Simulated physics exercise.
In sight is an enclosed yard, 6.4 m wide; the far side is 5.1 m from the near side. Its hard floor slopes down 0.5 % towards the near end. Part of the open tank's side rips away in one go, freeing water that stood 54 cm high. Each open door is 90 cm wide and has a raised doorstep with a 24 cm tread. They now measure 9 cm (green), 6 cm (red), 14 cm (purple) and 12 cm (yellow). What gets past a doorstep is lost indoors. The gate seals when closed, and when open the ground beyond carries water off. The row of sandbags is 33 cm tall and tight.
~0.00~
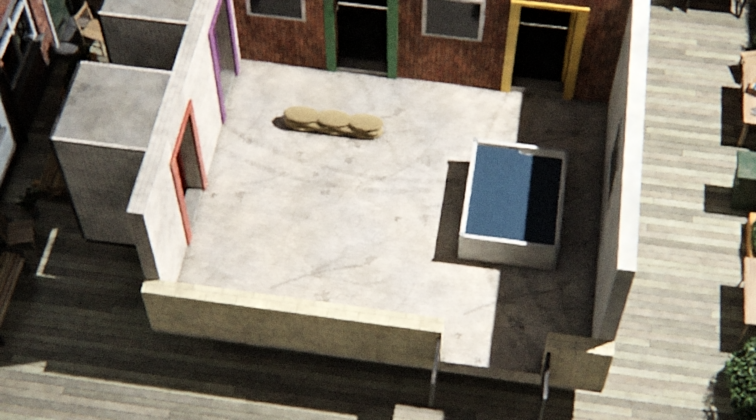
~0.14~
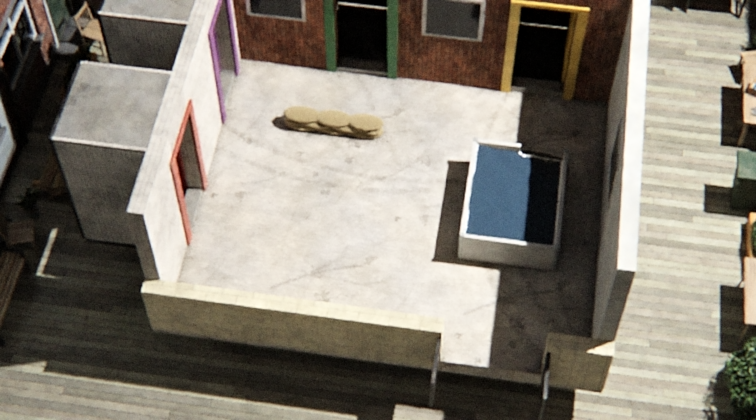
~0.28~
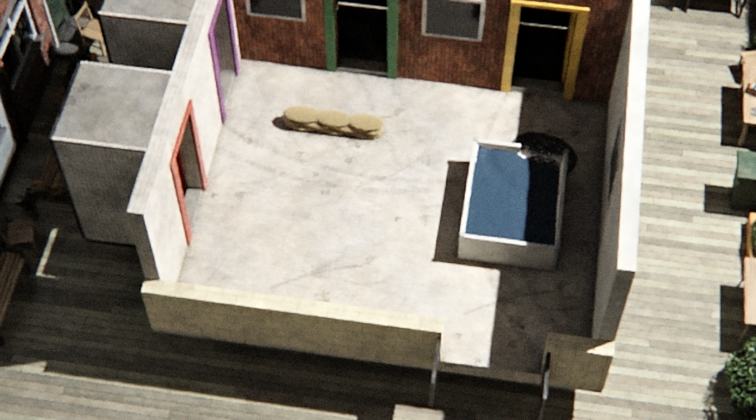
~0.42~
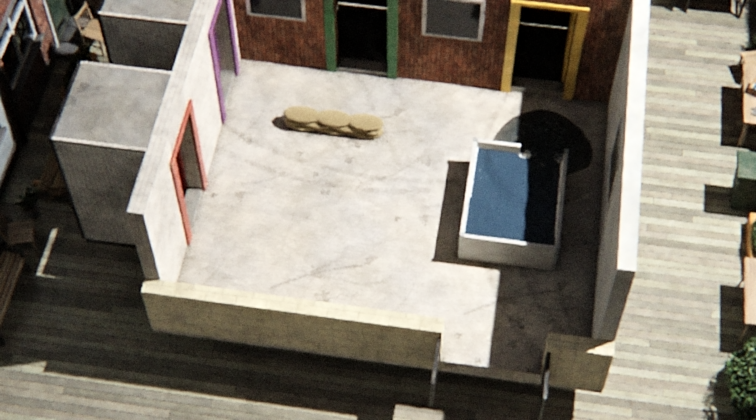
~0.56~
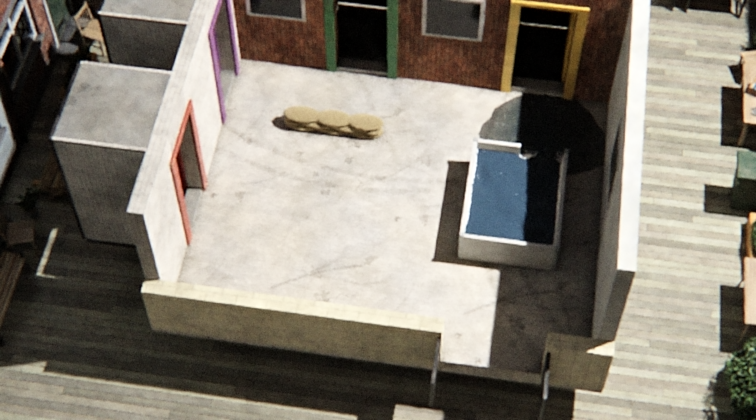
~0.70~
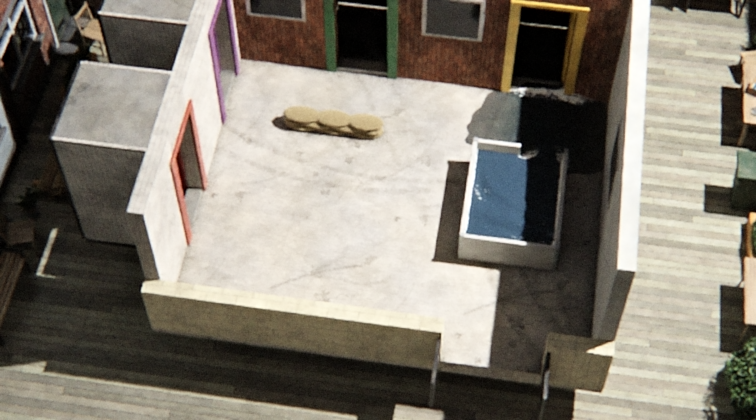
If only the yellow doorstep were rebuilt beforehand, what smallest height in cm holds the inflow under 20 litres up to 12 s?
About 22 cm.
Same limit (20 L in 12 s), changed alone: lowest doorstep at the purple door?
About 8.0 cm at purple.
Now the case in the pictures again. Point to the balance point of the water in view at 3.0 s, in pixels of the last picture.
Around (513, 170).
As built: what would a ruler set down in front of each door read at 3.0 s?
In cm: Green 3, red 0, purple 0, yellow 20.
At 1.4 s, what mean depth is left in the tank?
About 39 cm.
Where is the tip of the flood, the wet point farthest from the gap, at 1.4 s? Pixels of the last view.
Around (425, 83).
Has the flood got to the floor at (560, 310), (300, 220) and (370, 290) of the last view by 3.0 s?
In that order: Still dry, still dry, not reached.
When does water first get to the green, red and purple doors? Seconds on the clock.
Arrival: Green 2.0 s, red 6.0 s, purple 3.8 s.
After 1.4 s water covers 10 % of the floor, deepest (35 cm) near (603, 112); 25 cm at the yellow door, 29 litres in over its 12 cm doorstep.
After 3.0 s water covers 25 % of the floor, deepest (20 cm) near (530, 95); 20 cm at the yellow door, 125 litres in over its 12 cm doorstep.
After 12.0 s water covers 85 % of the floor, deepest (6 cm) near (216, 315); 5 cm at the yellow door, 164 litres in over its 12 cm doorstep.
At the yellow door as built, the water arrived by 0.6 s and peaked near 26 cm at 1.6 s.
With a doorstep of 18 cm, 57 litres would have come in within the 12 s; with 24.5 cm, 8 litres. So under 20 litres takes about 22 cm.
